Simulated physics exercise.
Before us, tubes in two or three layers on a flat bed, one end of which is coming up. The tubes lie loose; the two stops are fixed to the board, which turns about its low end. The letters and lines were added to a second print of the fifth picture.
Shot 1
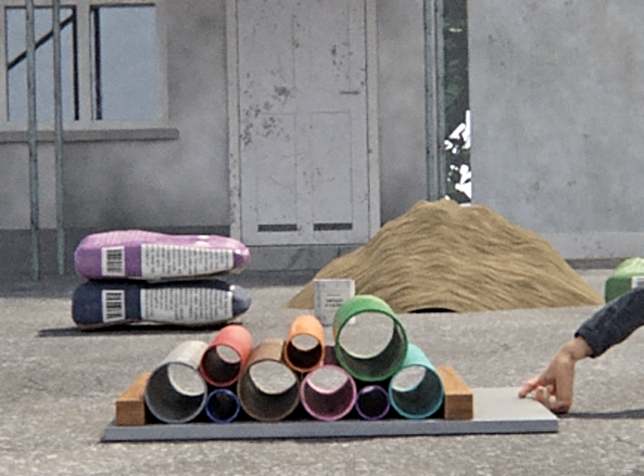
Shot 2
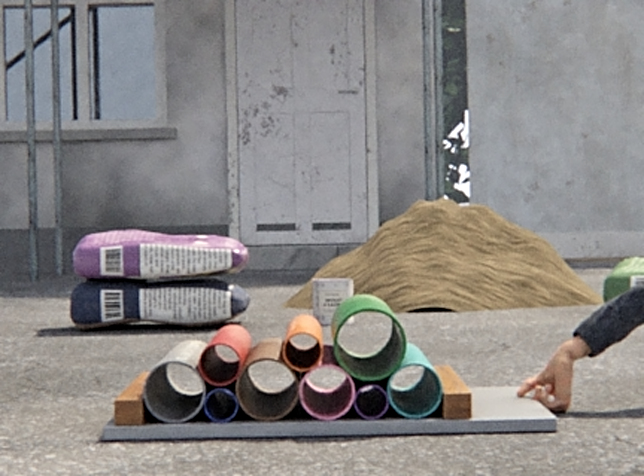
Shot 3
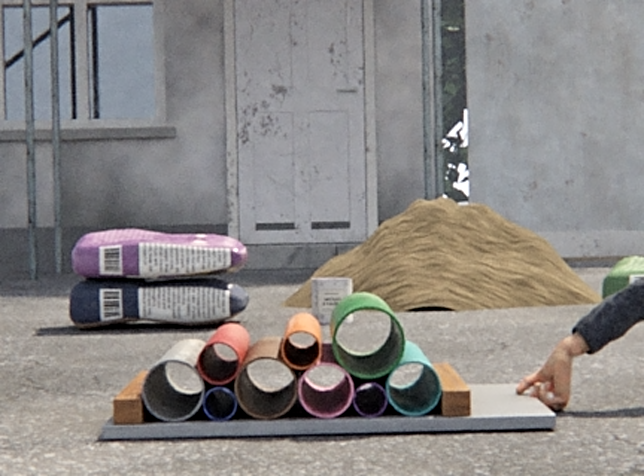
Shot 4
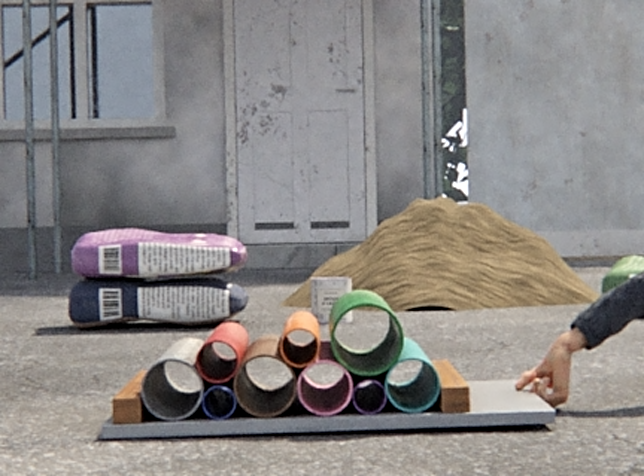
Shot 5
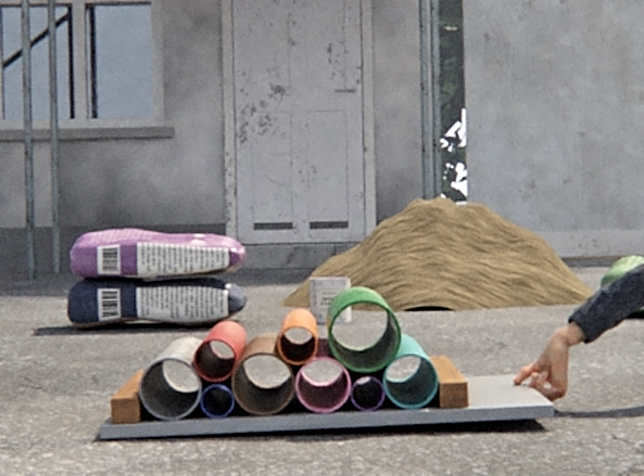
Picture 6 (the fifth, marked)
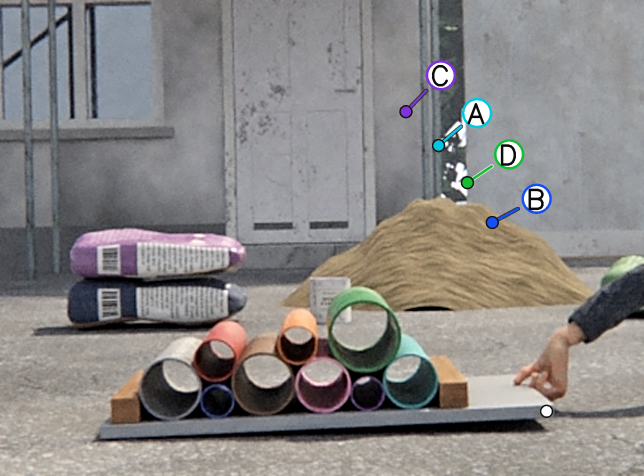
A hand slightly raises the right end of a board holding loosely stacked coloured tubes.
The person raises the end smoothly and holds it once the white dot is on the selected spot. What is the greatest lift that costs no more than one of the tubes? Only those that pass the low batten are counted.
Mark A is as high as it can go.
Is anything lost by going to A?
No, at A.
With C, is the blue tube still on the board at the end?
Yes.
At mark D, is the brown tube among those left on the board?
The brown tube: Yes.
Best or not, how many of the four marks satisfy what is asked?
Three of the four.
On the marked copy, A at (439, 146); B at (492, 223); C at (406, 112); D at (468, 182); the white dot at (547, 411).
Following A. Soon after the start, board at 21°.
Later, board at 39°.
In the end, board at 39°, none over the low batten.
As for the rest, B none over the low batten; C three over the low batten (orange, green, red); D none over the low batten.
